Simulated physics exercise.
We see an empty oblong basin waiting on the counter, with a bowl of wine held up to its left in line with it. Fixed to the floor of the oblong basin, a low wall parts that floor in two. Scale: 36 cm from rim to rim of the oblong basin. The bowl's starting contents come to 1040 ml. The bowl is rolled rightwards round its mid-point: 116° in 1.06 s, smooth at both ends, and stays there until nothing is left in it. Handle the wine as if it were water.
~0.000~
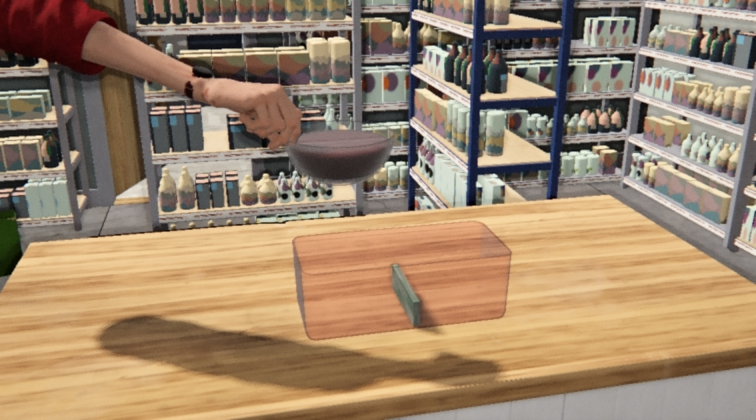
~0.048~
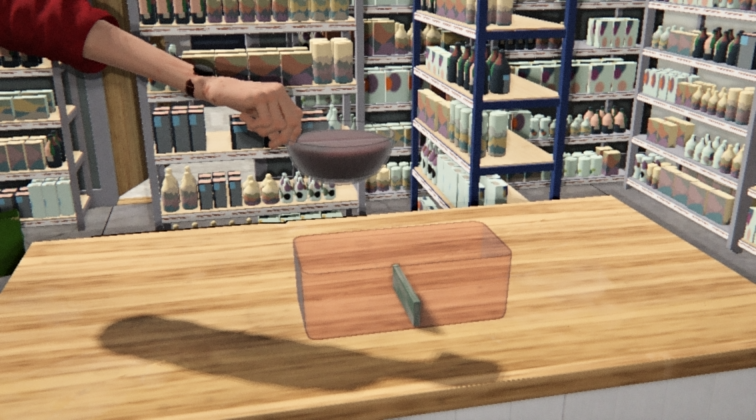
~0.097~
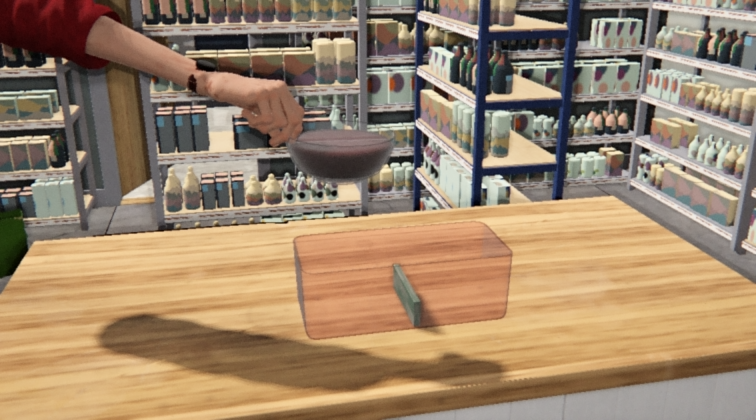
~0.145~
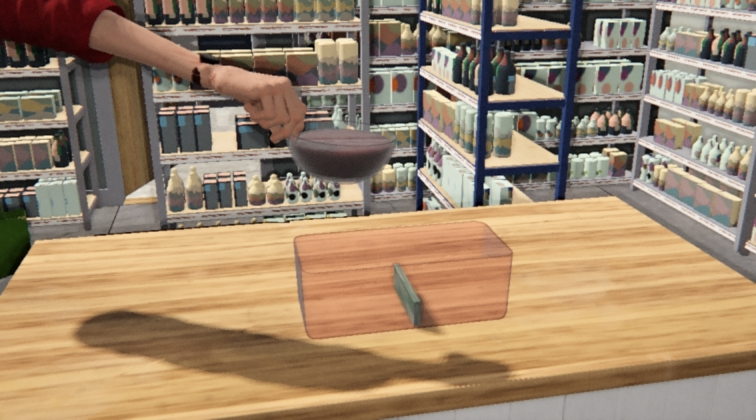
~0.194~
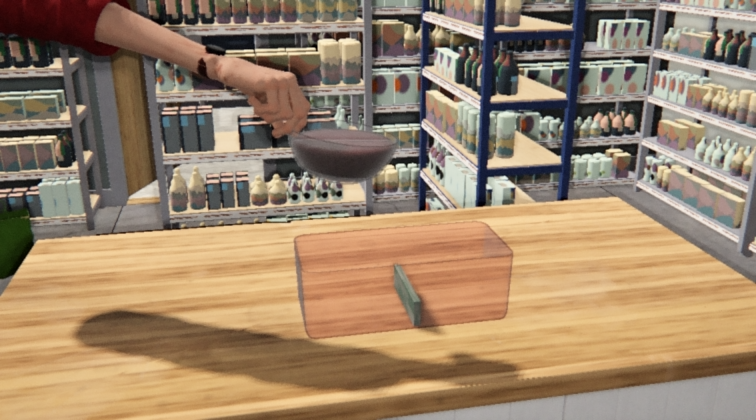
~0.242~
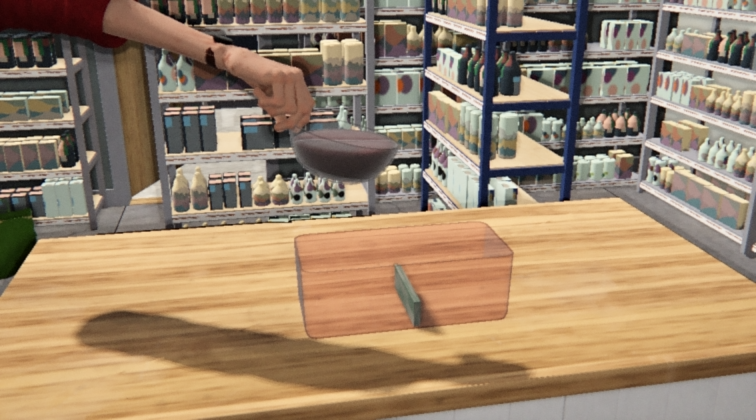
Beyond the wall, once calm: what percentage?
77 out of 100.
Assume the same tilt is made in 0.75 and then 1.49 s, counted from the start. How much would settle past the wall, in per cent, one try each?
It comes to 70 per cent, and then 80 per cent.
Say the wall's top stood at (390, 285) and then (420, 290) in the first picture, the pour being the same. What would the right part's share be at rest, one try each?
I'd put it at about 85 per cent for the first and about 55 per cent for the second.
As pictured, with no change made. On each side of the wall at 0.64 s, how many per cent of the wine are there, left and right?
0 per cent left and 26 right, roughly.
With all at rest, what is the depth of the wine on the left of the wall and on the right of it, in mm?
Final levels - left approx 8 mm, right approx 32 mm.
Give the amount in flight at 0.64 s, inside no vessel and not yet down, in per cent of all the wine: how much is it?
Roughly 46 percent.
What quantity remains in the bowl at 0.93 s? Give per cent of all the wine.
I'd estimate some 0 per cent.
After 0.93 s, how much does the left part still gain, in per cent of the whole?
Difference: Approx. 2 %.
By 0.64 s the tilt is 76° and 28 per cent is still to pour, 0 is left of the wall and 26 right of it.
By 0.93 s the tilt is 112° and 0 per cent is still to pour, 20 is left of the wall and 77 right of it.
By 1.23 s the tilt is 116° and 0 per cent is still to pour, 22 is left of the wall and 77 right of it.
By 1.56 s the tilt is 116° and 0 per cent is still to pour, 22 is left of the wall and 77 right of it.
At rest 22 per cent lies left of the wall, 77 right of it and 1 outside.
